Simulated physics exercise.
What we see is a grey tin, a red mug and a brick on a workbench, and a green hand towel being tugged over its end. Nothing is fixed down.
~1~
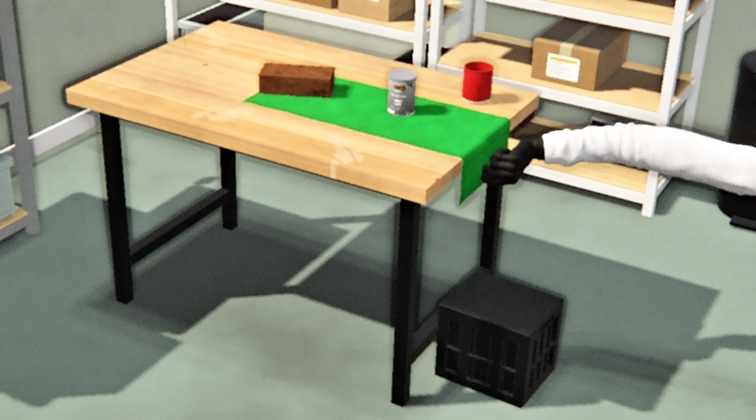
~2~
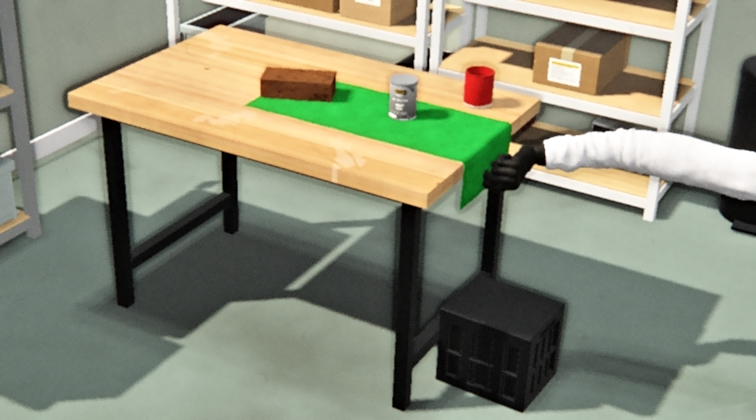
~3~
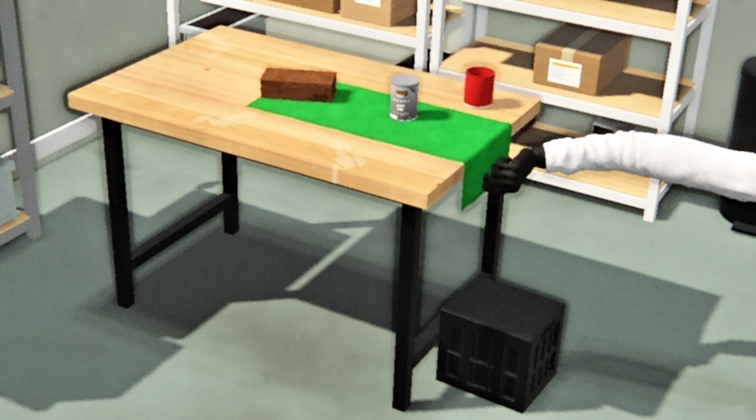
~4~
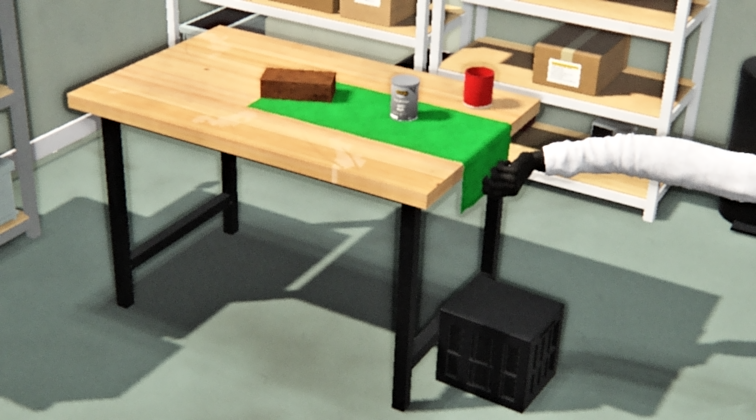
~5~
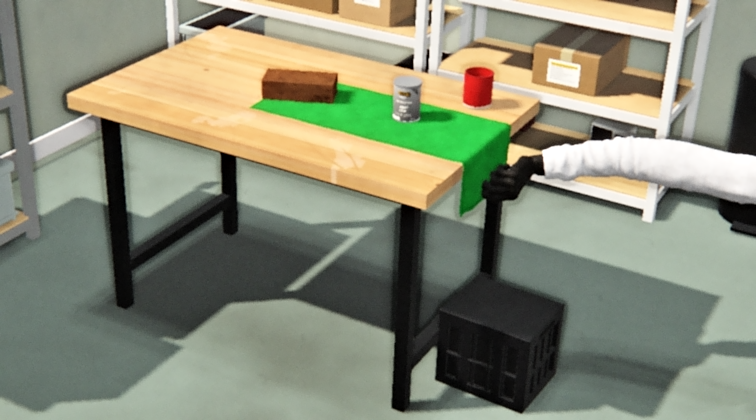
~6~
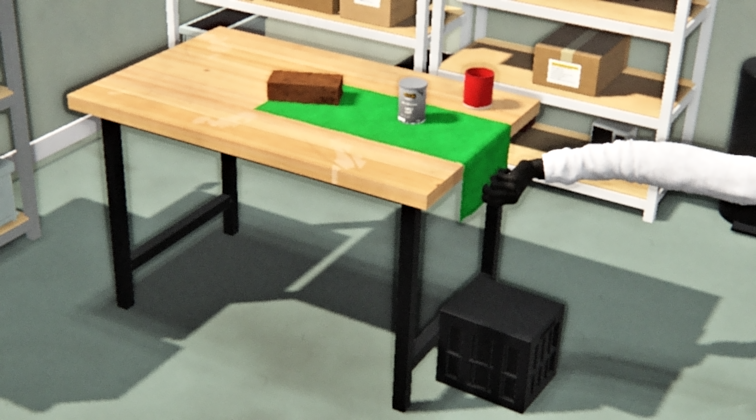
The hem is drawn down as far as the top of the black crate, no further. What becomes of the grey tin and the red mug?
Outcome: The grey tin is carried off the end, the red mug stays on the table.
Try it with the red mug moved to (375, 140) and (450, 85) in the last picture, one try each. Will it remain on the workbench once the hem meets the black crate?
First try: It keeps clear of the edge; second try: It keeps clear of the edge.
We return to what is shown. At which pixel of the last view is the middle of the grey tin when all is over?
At about (529, 283).
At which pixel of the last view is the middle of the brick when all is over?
At about (403, 112).
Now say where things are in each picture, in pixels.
In the first picture, hand towel end (459, 205); grey tin (403, 74); red mug (479, 66); brick (297, 70); top of the crate (510, 316).
In the second picture, hand towel end (460, 210), far hem (244, 106); red mug (480, 71); red mug stands beside the cloth.
In the third picture, hand towel end (461, 211); grey tin (405, 80).
In the fourth picture, hand towel end (461, 214), far hem (246, 107); red mug (480, 72).
In the fifth picture, hand towel end (460, 217); grey tin (408, 81).
In the sixth picture, hand towel end (460, 222), far hem (254, 110); grey tin (413, 82); red mug (480, 72); top of the crate (511, 322).
Then, 0.74 s past the final frame, hem going down; tin carried along near (458, 112); mug still.
Then, 1.42 s past the final frame, hem going down; tin tipping at the edge near (506, 127); mug still.
When it is over, hem on the crate; tin down below near (529, 283); mug still. The grey tin falls off and the red mug remains up there.
